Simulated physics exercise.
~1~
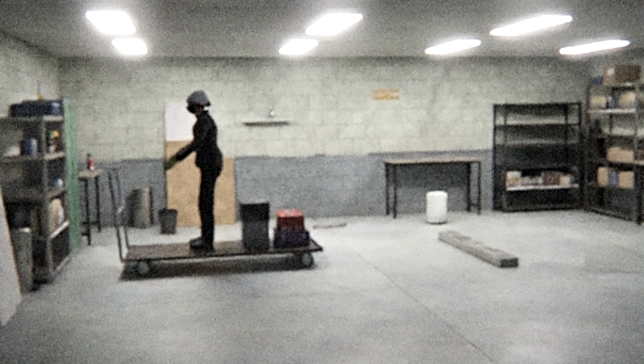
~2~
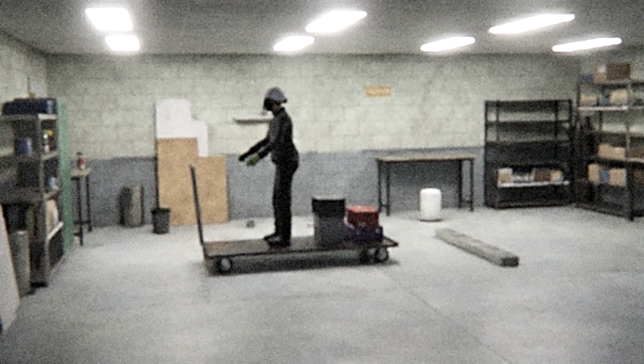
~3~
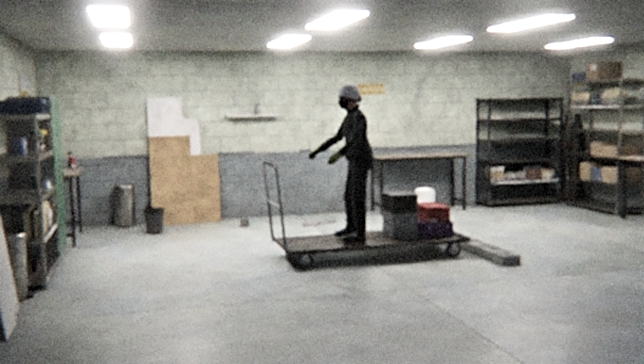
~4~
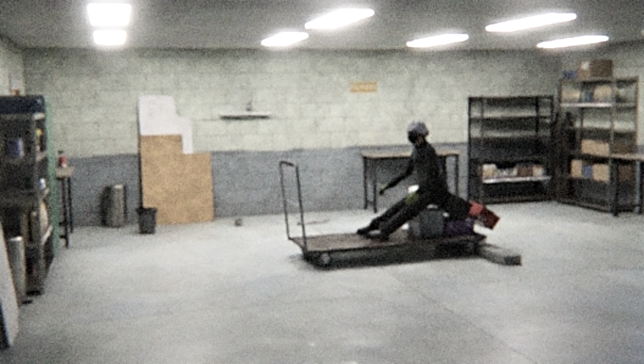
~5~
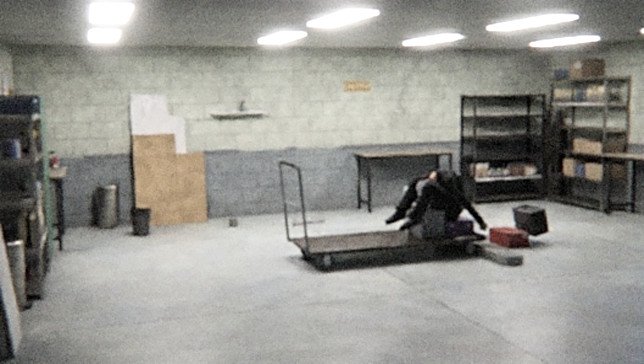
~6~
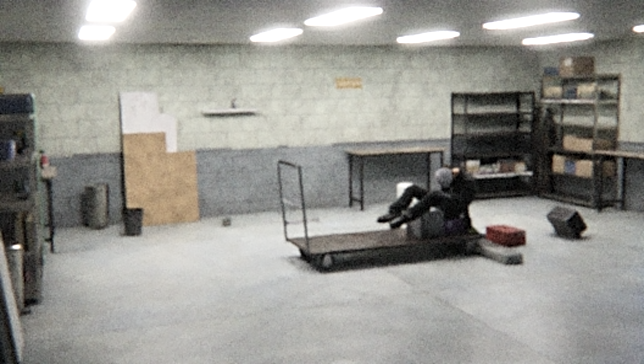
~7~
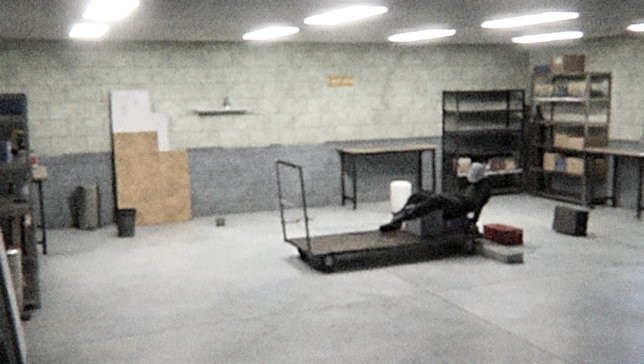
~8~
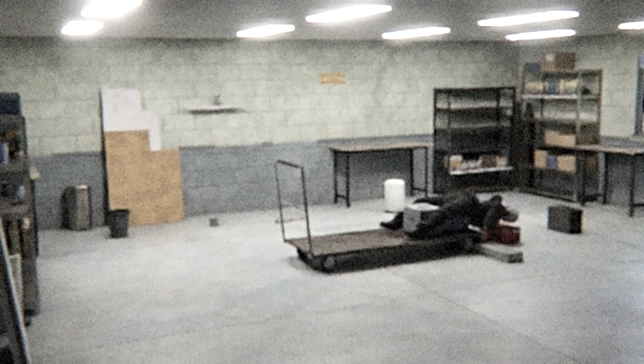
The video shows a dark, helmeted figure riding a flat cart rightward through a storage room until it stops at a low kerb. The figure topples backward, a black crate and red carton tumble onto the floor, and the figure ends slumped over the toolboxes at the deck's right end.
